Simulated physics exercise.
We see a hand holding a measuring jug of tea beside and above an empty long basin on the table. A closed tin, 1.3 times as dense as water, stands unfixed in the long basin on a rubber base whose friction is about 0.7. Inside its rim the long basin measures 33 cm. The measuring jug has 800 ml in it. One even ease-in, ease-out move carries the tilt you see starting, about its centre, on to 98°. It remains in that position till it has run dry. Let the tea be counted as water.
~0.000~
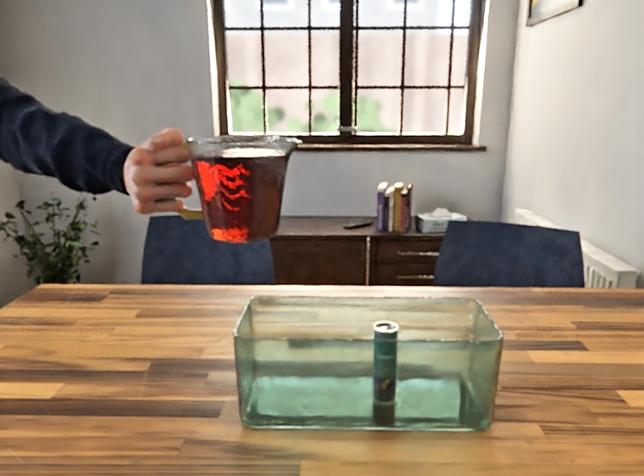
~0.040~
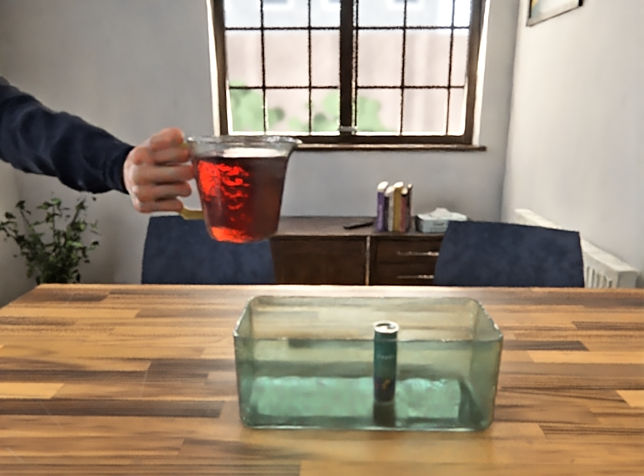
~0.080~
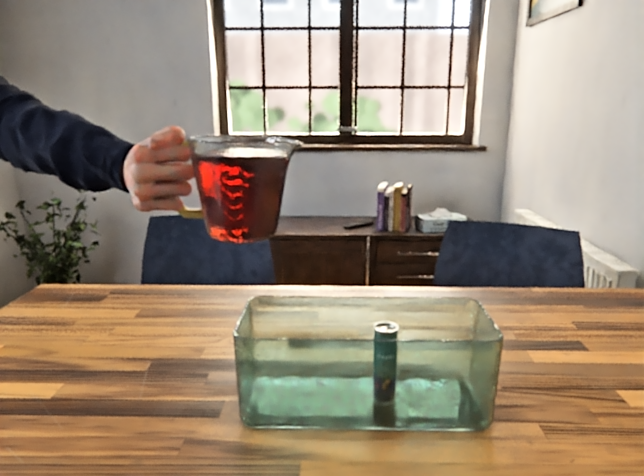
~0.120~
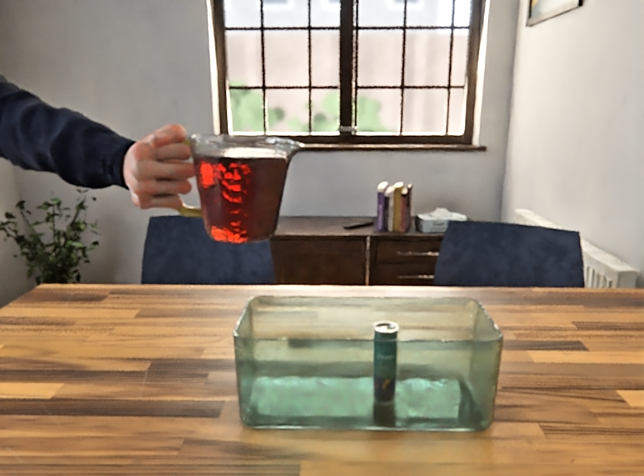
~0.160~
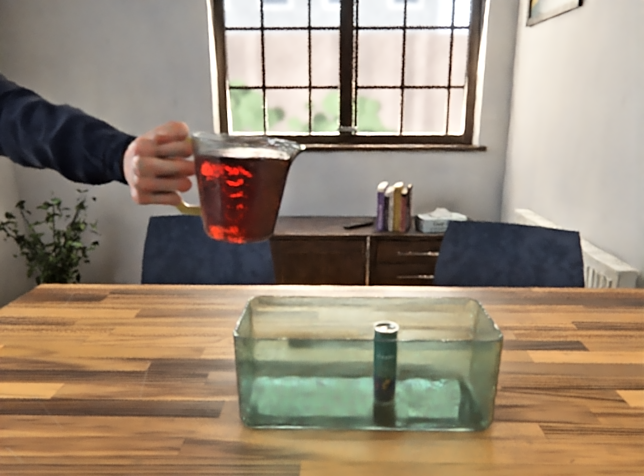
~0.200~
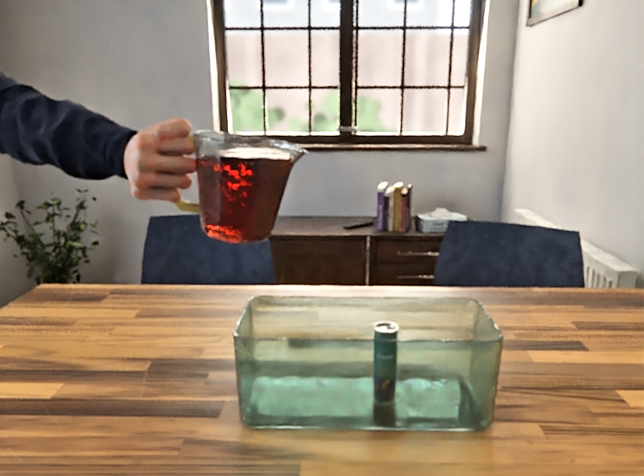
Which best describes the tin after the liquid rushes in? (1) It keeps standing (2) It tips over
Option 2: It tips over.
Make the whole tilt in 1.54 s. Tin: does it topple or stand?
In that case the tin overturns.
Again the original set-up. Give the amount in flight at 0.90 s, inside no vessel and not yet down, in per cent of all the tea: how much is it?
About 24 % of the total.
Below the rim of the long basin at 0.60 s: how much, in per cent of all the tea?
I reckon close to 3 percent of it.
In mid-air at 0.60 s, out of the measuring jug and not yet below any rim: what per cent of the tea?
20 per cent.
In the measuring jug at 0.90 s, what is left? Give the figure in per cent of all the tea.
26 %.
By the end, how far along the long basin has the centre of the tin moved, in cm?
Net tin displacement: Roughly 8.0 cm.
Then, 0.60 s in, the tilt is 61° and 77 per cent is still to pour; the tin stands where it began.
Then, 0.90 s in, the tilt is 93° and 25 per cent is still to pour; the tin stands 1 cm from where it began.
Then, 1.21 s in, the tilt is 98° and 2 per cent is still to pour; the tin leans 54°.
Then, 1.54 s in, the tilt is 98° and 0 per cent is still to pour; the tin lies on its side.
Finally, the tin lies on its side.
